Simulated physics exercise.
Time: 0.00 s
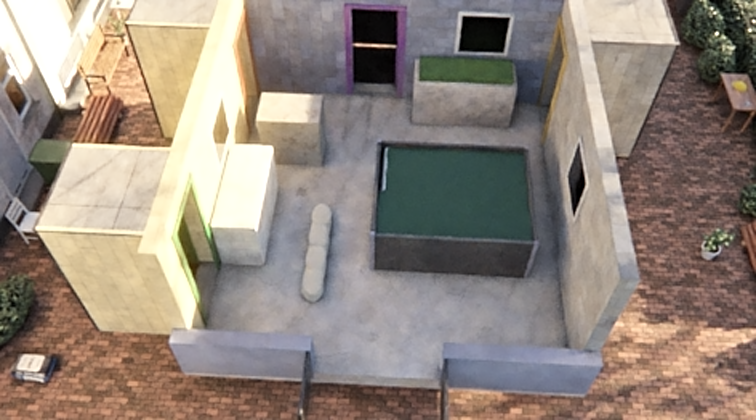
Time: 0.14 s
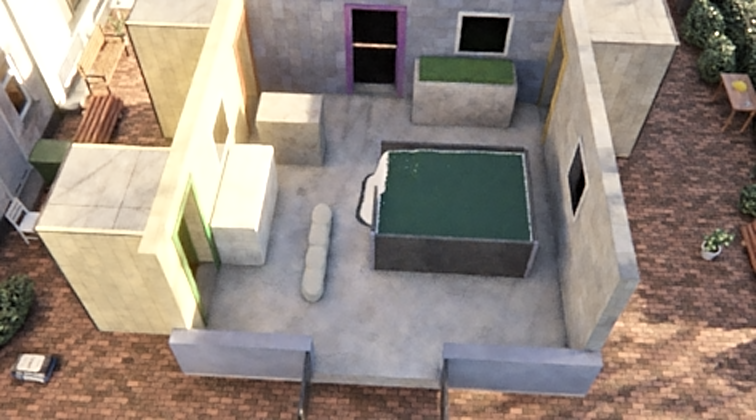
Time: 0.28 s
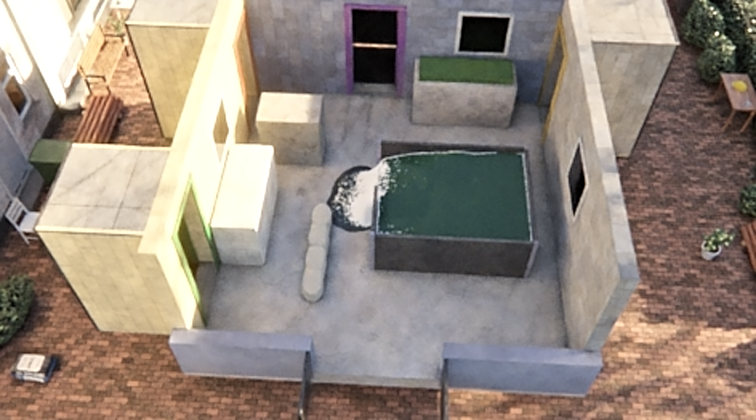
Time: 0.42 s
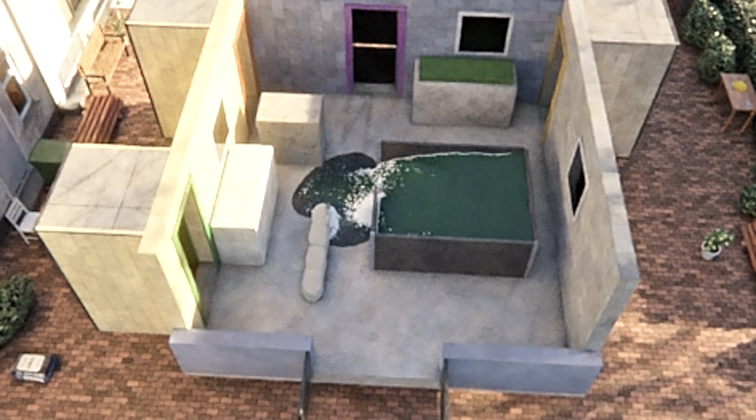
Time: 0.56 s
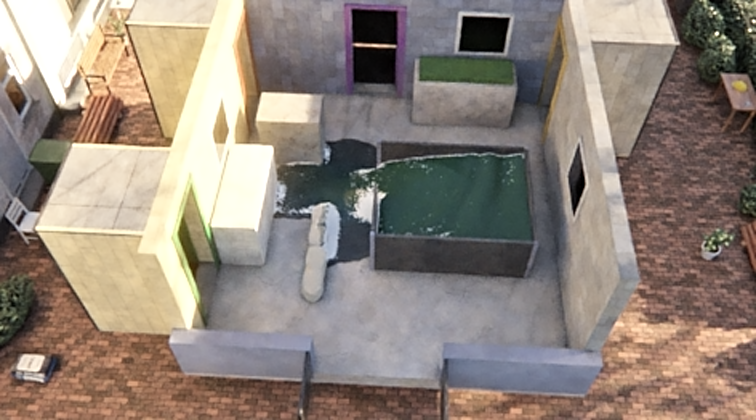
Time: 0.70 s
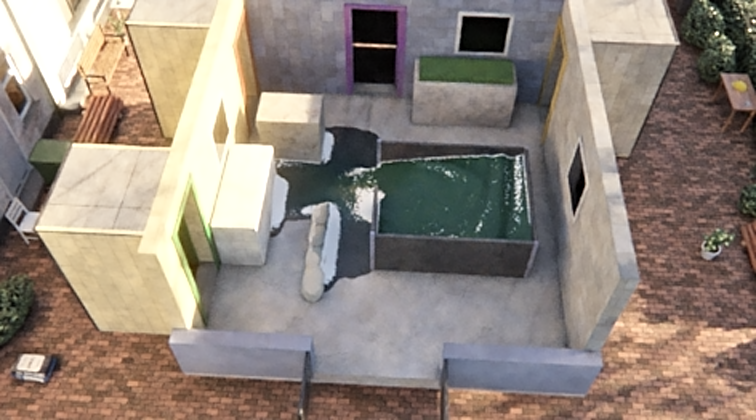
Water pours from the left side of a dark tank and spreads around pale blocks.
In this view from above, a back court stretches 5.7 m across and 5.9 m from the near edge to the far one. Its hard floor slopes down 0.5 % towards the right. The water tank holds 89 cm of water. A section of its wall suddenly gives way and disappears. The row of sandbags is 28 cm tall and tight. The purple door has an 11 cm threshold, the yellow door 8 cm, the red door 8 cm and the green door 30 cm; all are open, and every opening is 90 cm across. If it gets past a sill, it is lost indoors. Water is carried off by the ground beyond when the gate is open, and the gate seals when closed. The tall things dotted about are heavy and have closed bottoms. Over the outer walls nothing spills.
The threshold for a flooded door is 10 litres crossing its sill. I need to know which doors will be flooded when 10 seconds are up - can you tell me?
Sure: The purple door will be flooded, the yellow door will be flooded, the red door will be flooded, the green door will stay unflooded.
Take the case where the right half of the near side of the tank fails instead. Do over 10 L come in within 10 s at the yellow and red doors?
Short answer, against that limit: Yellow overshoots, red overshoots.
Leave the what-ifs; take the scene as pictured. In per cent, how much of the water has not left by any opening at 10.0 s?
About 78 per cent.
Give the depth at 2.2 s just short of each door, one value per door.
In centimetres - purple: 18, yellow: 0, red: 7, green: 7.
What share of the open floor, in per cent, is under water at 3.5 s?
Roughly 60 % of the floor.
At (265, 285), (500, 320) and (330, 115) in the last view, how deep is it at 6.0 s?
About 21, 3 and 16 cm respectively.
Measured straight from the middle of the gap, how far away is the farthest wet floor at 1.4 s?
3.6 m.
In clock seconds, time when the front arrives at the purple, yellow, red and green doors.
The front reaches purple at 1.6 s, yellow at 3.6 s, red at 1.2 s, green at 1.8 s.
After 1.4 s water covers 35 % of the floor and is deepest (58 cm) near (243, 167); purple door not reached, yellow door not reached, red door 5 cm at the sill, 0 L in, green door not reached.
After 2.2 s water covers 50 % of the floor and is deepest (54 cm) near (310, 170); purple door 18 cm at the sill, 17 L in, yellow door not reached, red door 7 cm at the sill, 0 L in, green door 7 cm at the sill, 0 L in.
After 3.5 s water covers 60 % of the floor and is deepest (38 cm) near (258, 354); purple door 20 cm at the sill, 55 L in, yellow door not reached, red door 13 cm at the sill, 26 L in, green door 10 cm at the sill, 0 L in.
After 6.0 s water covers 90 % of the floor and is deepest (27 cm) near (259, 94); purple door 20 cm at the sill, 150 L in, yellow door 4 cm at the sill, 2 L in, red door 15 cm at the sill, 90 L in, green door 23 cm at the sill, 0 L in.
After 10.0 s water covers 95 % of the floor and is deepest (19 cm) near (534, 107); purple door 15 cm at the sill, 218 L in, yellow door 15 cm at the sill, 32 L in, red door 13 cm at the sill, 154 L in, green door 13 cm at the sill, 0 L in.
